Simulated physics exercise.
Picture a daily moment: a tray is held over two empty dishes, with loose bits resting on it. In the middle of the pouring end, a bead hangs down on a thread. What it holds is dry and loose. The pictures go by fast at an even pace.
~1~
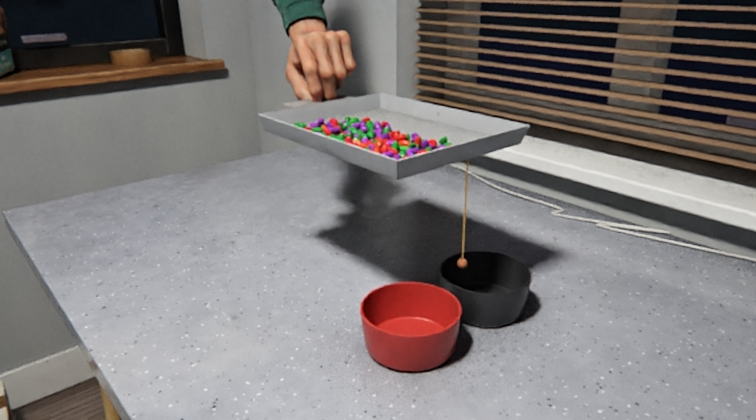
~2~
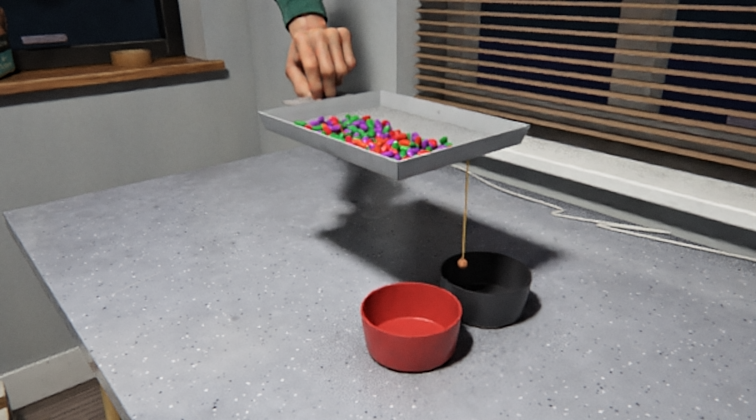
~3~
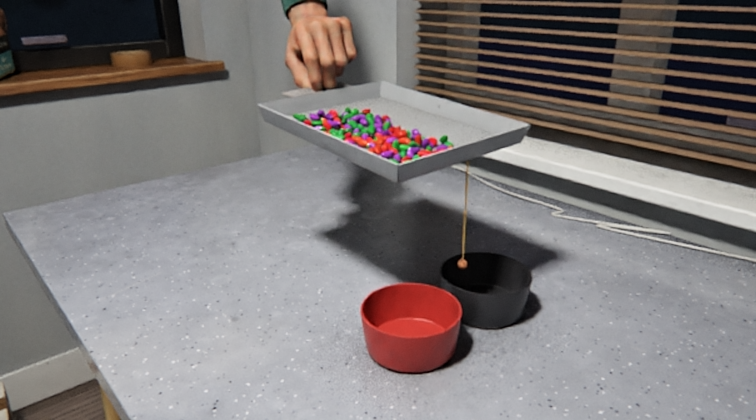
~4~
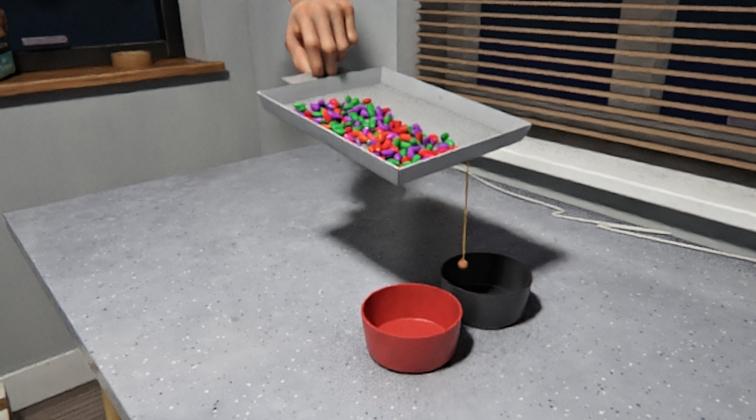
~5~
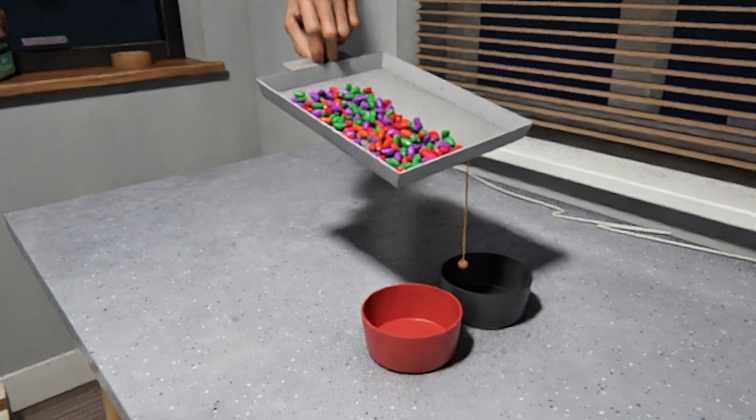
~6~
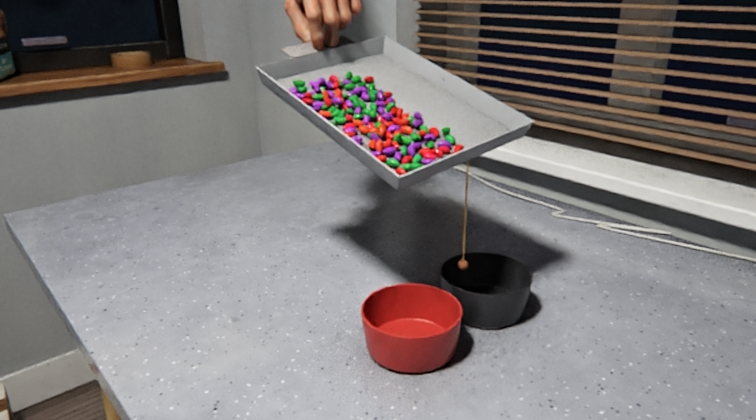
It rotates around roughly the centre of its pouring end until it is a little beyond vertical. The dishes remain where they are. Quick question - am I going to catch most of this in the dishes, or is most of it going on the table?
You'll catch most of it in the dishes.
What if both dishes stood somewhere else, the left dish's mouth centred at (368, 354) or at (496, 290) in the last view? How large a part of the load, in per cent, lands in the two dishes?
It comes to near 70 per cent the first time and near 10 per cent the second time.
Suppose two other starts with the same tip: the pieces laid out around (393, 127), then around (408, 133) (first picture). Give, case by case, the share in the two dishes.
Roughly 60 per cent, and 60 per cent.
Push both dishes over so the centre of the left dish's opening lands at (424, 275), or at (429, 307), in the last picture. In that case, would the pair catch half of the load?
One: Under half. Two: Above a half.
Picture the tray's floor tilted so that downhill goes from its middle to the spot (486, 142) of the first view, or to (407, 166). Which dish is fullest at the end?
Result, try one: Dish at right; try two: Dish at left.
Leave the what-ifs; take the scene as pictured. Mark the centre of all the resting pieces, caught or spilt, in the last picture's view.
(428, 349).
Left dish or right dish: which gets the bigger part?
The one you want is the left of the two.
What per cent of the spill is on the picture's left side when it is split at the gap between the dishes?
It comes to about 20 percent.
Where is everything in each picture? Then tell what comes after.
The first frame shows corners of the pouring end near (398, 158) and (522, 125), level; middle of the load near (365, 141), jelly beans; left dish near (446, 345); right dish near (520, 303); bead on its thread near (462, 263).
The second frame shows corners of the pouring end near (398, 159) and (522, 125), level; middle of the load near (366, 140).
The third frame shows corners of the pouring end near (399, 162) and (523, 124), tipped barely, lowest at the left corner; middle of the load near (366, 137).
The fourth frame shows corners of the pouring end near (400, 165) and (525, 123), tipped a little, lowest at the left corner; middle of the load near (366, 131).
The fifth frame shows corners of the pouring end near (400, 168) and (526, 121), tipped a little, lowest at the left corner; middle of the load near (366, 125).
The sixth frame shows corners of the pouring end near (400, 172) and (527, 120), tipped clearly, lowest at the left corner; middle of the load near (367, 119); left dish near (447, 346); right dish near (521, 304).
Shortly afterwards, tray tipped steeply; the whole lot on the tray.
Next, tray tipped past a quarter turn; near half on the tray; a little in the left dish; only a few in the right dish; only a few outside both; near half in the air.
Some moments later, tray tipped past a quarter turn; near two thirds in the left dish; only a few in the right dish; near a third outside both.
In the end, tray tipped past a quarter turn; near two thirds in the left dish; only a few in the right dish; near a third outside both.
